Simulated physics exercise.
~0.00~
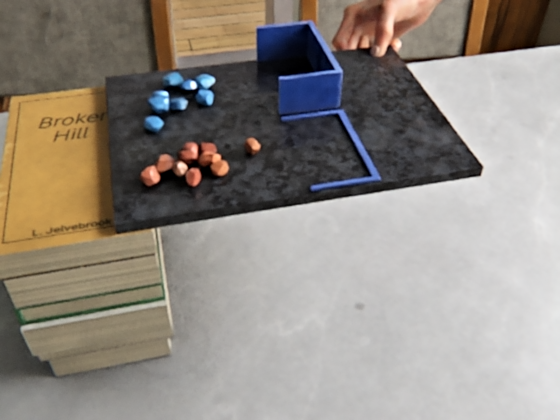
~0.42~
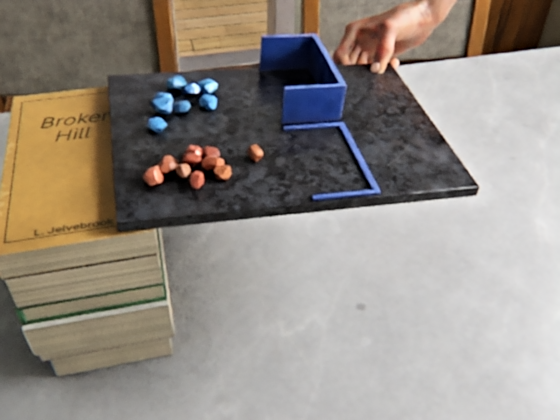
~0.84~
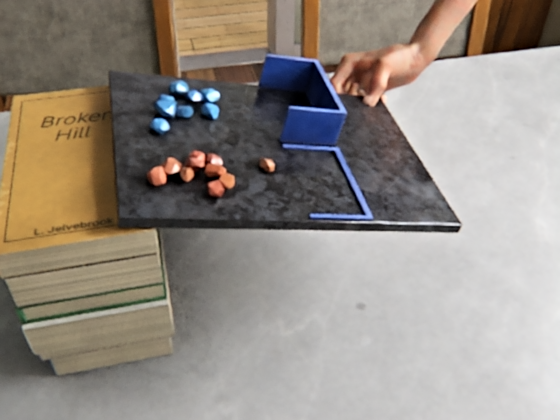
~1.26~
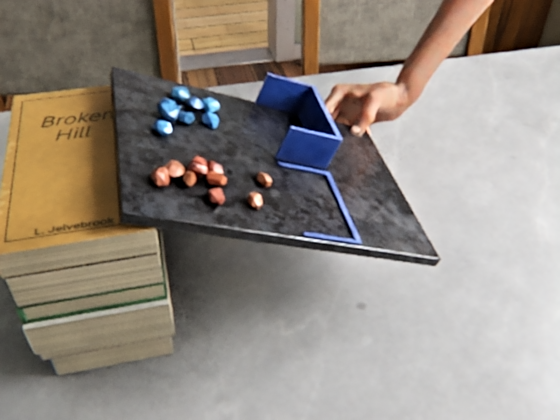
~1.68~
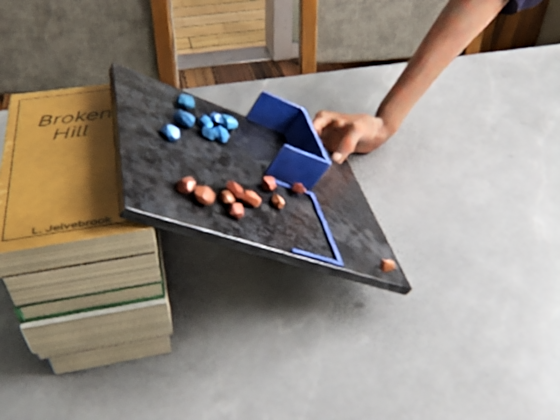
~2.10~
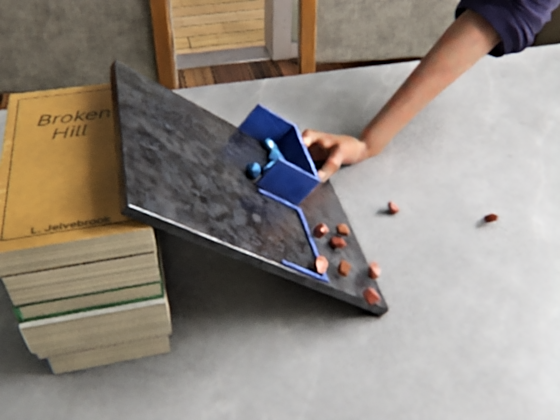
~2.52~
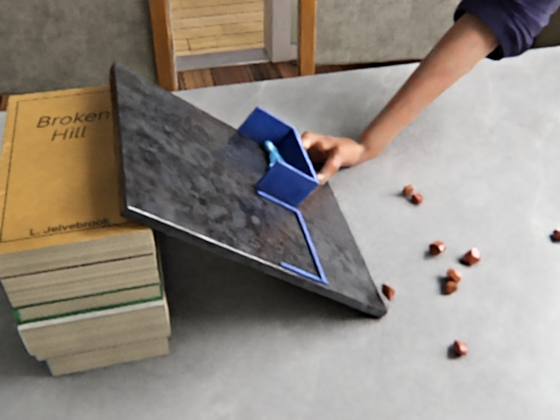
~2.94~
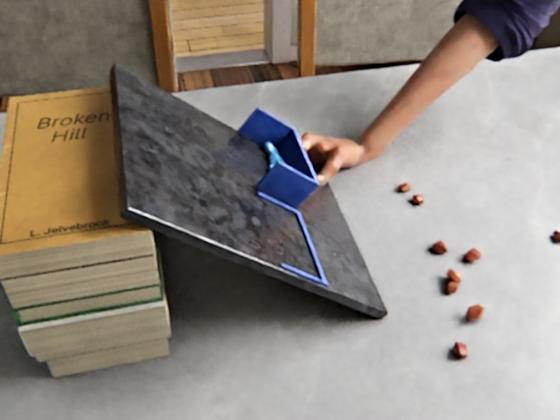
A dark speckled board, its left end propped on a stack of books topped by a yellow cover, is held level by a hand above a pale grey table, seen from slightly above. Blue pebbles lie at the far left of it and reddish-brown ones nearer, with a tall blue barrier and a low blue strip to their right. The hand lowers the right end, and the board tilts steeply. The reddish pebbles slide down past the low strip and scatter across the table. The blue ones slide into the tall barrier and stay behind it as the board rests on the table.
